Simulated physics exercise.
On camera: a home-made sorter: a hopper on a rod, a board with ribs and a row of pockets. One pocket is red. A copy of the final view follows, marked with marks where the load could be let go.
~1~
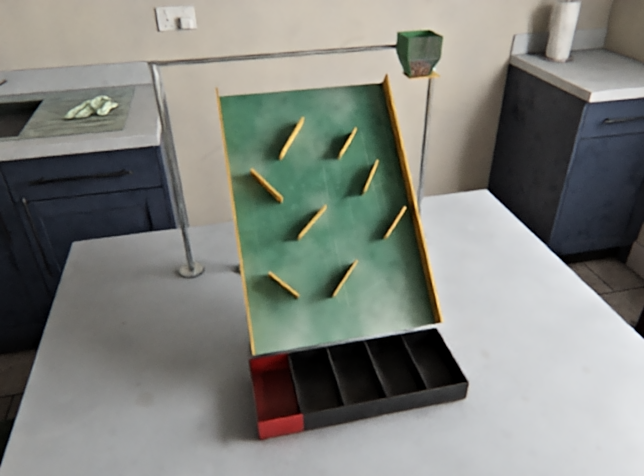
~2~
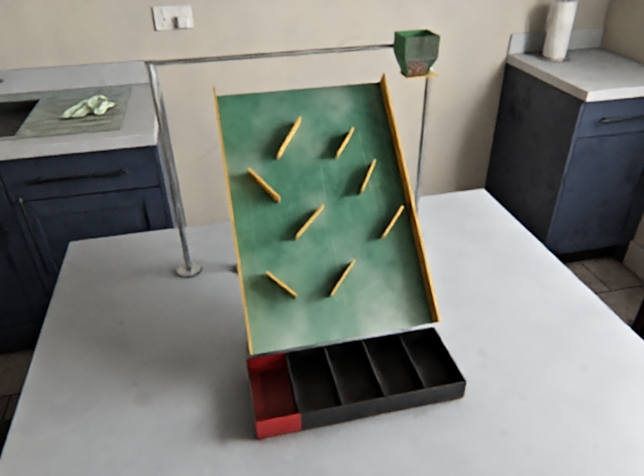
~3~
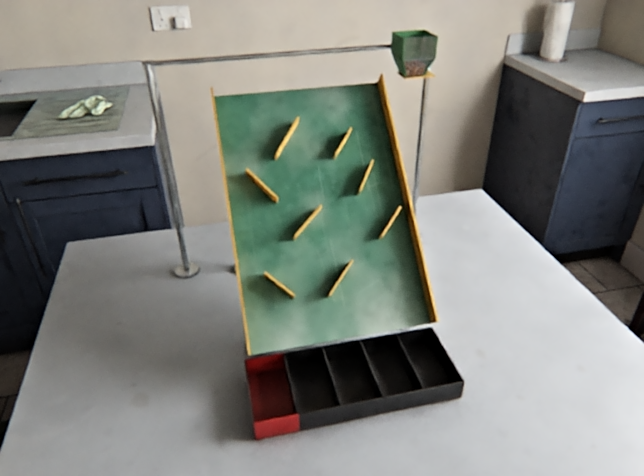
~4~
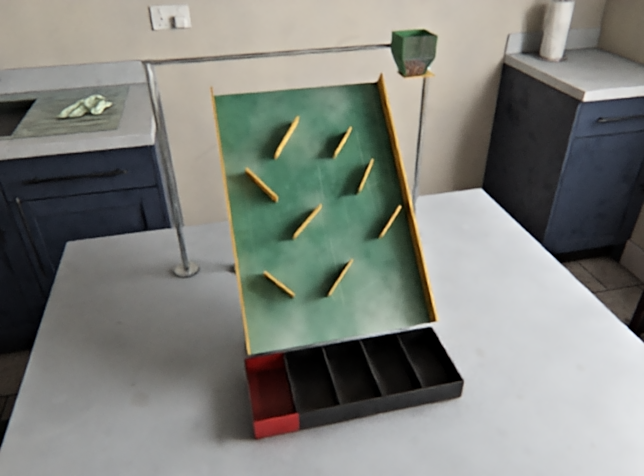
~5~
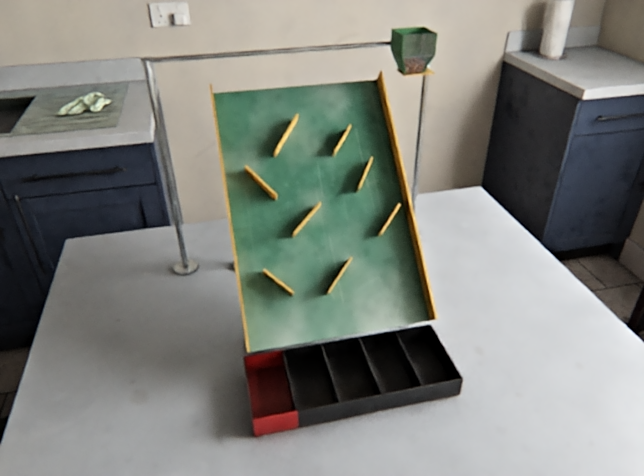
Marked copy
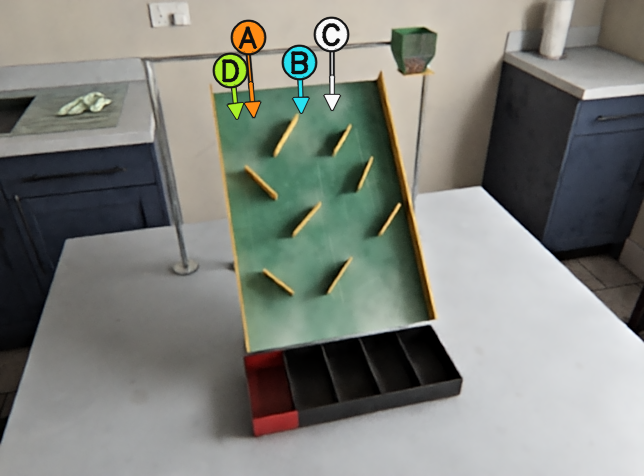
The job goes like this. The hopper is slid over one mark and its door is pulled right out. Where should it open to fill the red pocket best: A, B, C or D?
D beats the others.
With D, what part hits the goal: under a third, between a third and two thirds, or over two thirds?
It is between a third and two thirds.
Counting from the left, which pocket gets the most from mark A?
The third from the left.
On the marked copy, mark A meets the board at (253, 111); mark B meets the board at (301, 107); mark C meets the board at (332, 104); mark D meets the board at (236, 113).
With A, about a tenth in the red pocket, the larger part in other pockets, just a few outside the box.
With B, roughly a quarter in the red pocket, the larger part in other pockets, just a few outside the box.
With C, roughly a quarter in the red pocket, the larger part in other pockets.
With D, roughly half in the red pocket, roughly half in other pockets, just a few outside the box.
